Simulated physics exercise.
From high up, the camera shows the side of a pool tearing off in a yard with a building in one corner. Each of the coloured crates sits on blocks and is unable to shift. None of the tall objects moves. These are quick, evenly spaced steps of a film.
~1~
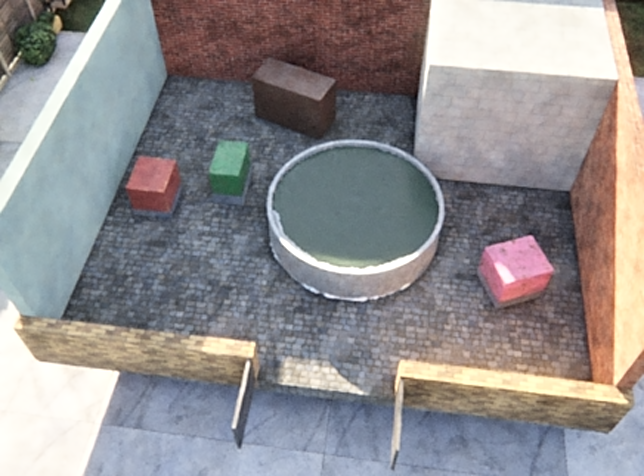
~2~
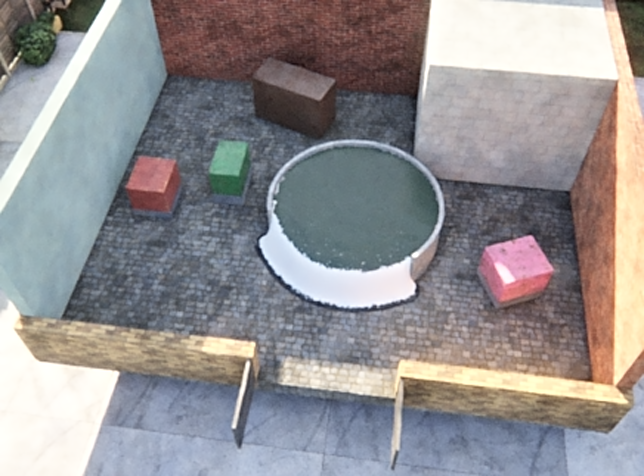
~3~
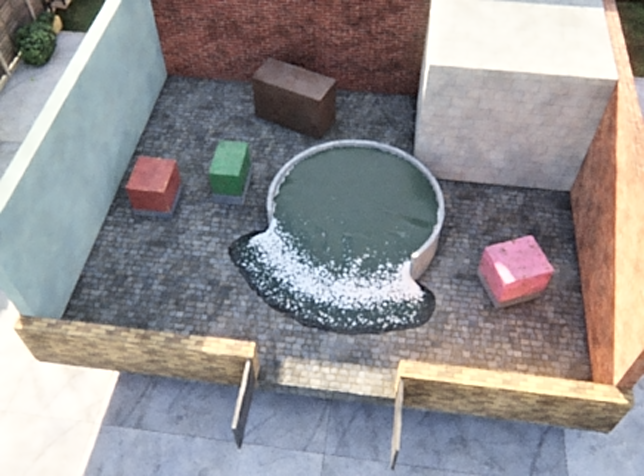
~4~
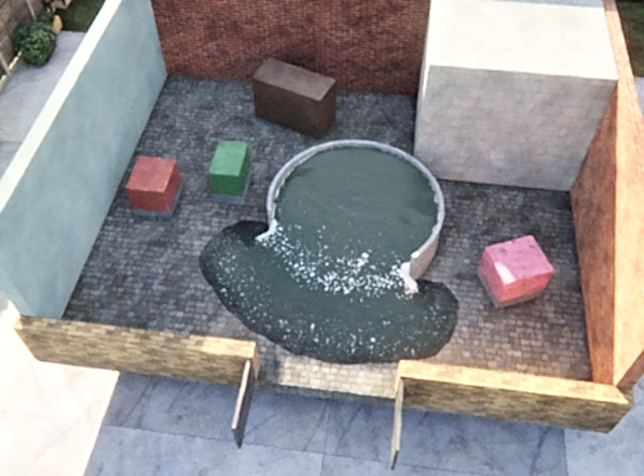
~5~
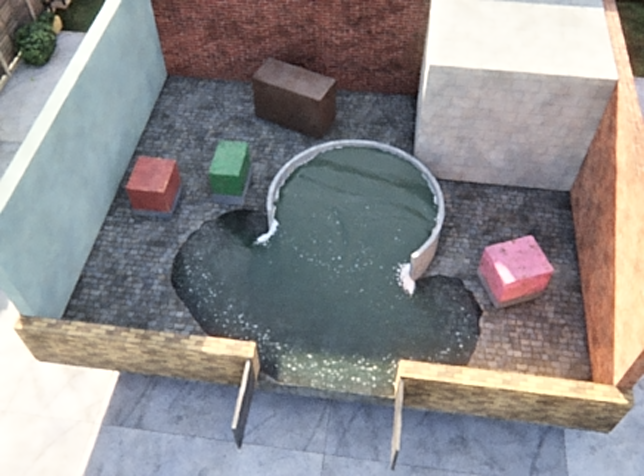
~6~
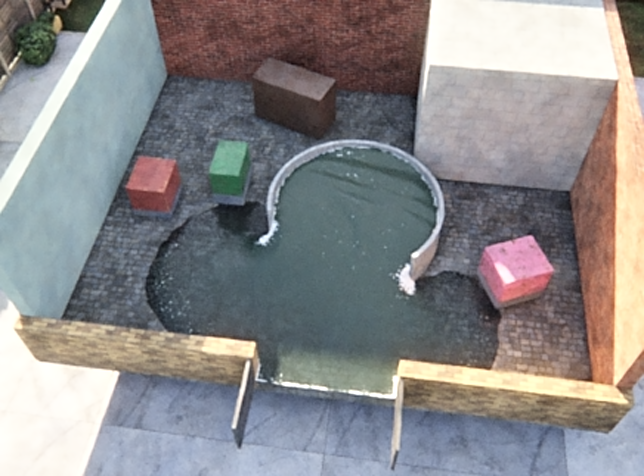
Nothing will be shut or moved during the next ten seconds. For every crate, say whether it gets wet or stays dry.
The green crate has a tall enough plinth; the red crate has too short a plinth; the pink crate has a tall enough plinth.
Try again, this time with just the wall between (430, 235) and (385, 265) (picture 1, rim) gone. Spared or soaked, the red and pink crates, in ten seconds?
Result: Red crate not reached, pink crate reached.
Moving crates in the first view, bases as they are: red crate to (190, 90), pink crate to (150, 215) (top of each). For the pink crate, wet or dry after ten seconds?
My reading: Pink is topped.
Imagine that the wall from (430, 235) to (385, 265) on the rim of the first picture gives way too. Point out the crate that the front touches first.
I'd go with the pink one.
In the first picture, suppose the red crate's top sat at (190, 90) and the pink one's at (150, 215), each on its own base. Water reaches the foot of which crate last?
Answer: The red-painted one.
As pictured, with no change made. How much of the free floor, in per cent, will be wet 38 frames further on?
It comes out near 80 percent.
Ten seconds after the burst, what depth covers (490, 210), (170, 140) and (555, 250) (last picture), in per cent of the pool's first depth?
Depths of roughly 8, 6 and 4 per cent.
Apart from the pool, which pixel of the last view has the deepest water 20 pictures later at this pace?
Check roughly (52, 340).
A moment on, water covers 40 % of the floor; the green crate water round its plinth, the red crate water round its plinth, the pink crate water round its plinth.
Next, water covers 40 % of the floor; the green crate water round its plinth, the red crate water round its plinth, the pink crate water round its plinth.
Then, water covers 55 % of the floor; the green crate water round its plinth, the red crate water round its plinth, the pink crate water round its plinth.
Later, water covers 80 % of the floor; the green crate water round its plinth, the red crate water round its plinth, the pink crate water round its plinth.
In the end, water covers 100 % of the floor; the green crate stayed above the water, the red crate was topped, the pink crate stayed above the water.
